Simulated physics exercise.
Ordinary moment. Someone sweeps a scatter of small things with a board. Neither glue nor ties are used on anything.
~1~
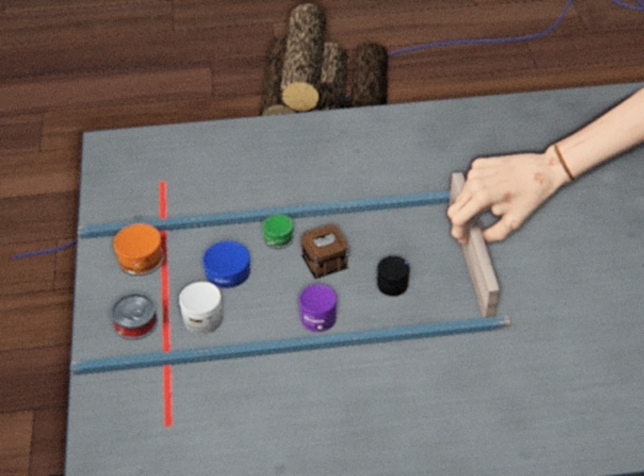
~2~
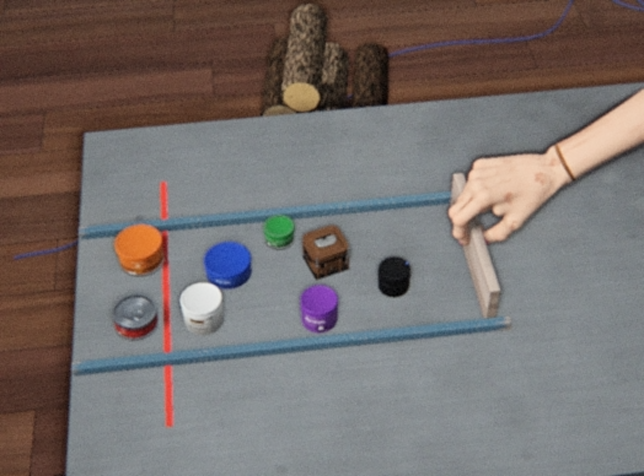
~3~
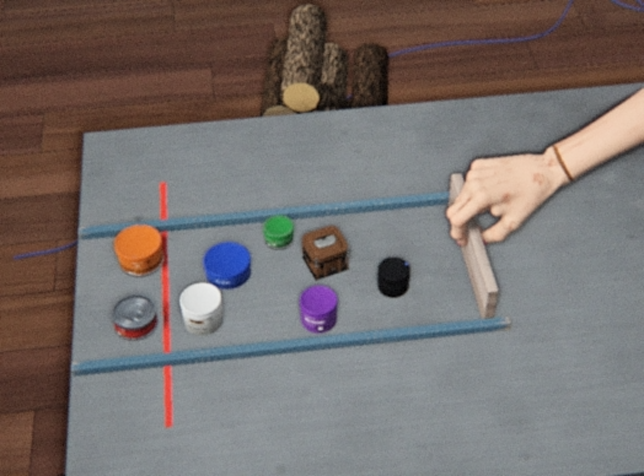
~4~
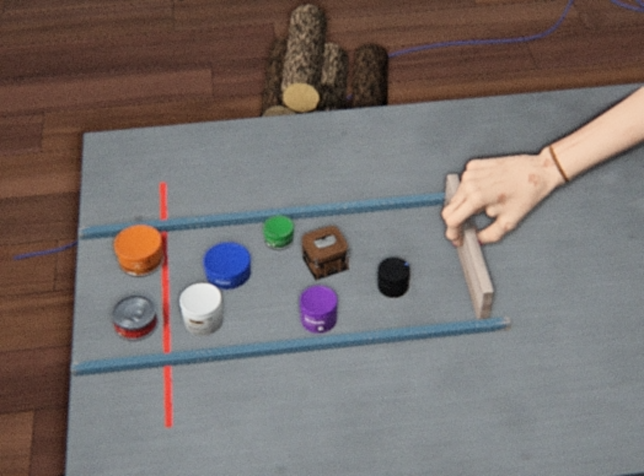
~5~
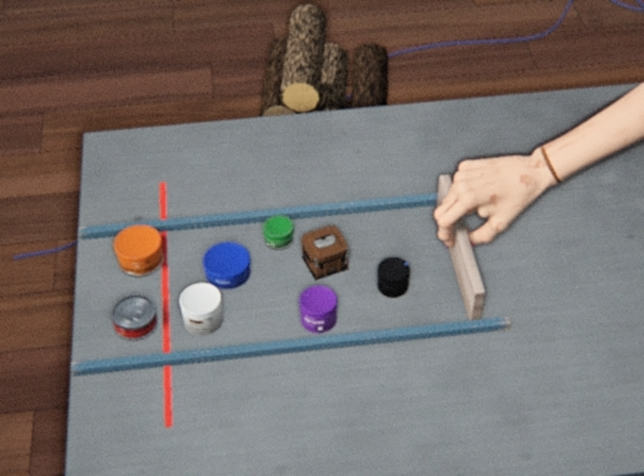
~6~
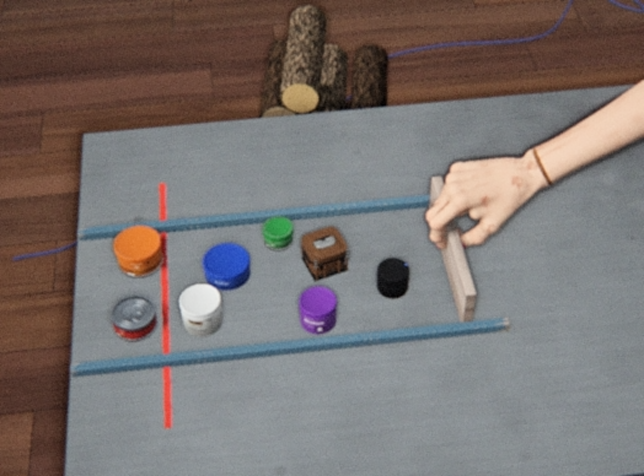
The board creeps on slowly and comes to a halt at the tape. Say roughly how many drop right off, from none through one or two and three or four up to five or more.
Dropping off: None.
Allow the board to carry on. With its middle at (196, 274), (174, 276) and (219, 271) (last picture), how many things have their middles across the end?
Taking the three positions in turn, the counts come to 0, 0 and 0.
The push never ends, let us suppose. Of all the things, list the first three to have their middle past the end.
The red pot goes first, followed by the blue tub and then the orange pot.
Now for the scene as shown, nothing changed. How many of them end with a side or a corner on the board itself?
Counting them up gives 4.
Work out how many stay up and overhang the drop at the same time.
The total would be 1.
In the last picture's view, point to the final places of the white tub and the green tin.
First: About (115, 316); second: About (148, 246).
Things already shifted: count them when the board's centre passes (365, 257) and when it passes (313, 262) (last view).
In order, the tallies are 1 and 3.
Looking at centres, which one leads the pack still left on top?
The one is the red pot.
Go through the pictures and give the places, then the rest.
The first picture shows red pot (135, 316); orange pot (139, 250); white tub (202, 309); board (473, 244); tape (165, 291).
The second picture shows orange pot (140, 251); black lid (394, 277).
The third picture shows white tub (202, 310); purple tub (319, 310).
The fourth picture shows red pot (135, 317); board (467, 246).
The fifth picture shows orange pot (140, 251); green tin (279, 233).
The sixth picture shows red pot (134, 318); orange pot (139, 252); white tub (202, 311); board (451, 248); tape (165, 293).
A little later, none off yet; red pot at rest near (134, 318); orange pot at rest near (139, 252); white tub at rest near (202, 311).
Next, none off yet; red pot moving near (128, 318); orange pot at rest near (133, 250); white tub shifted about its own width near (169, 309).
When it is over, the number that fall off is zero.
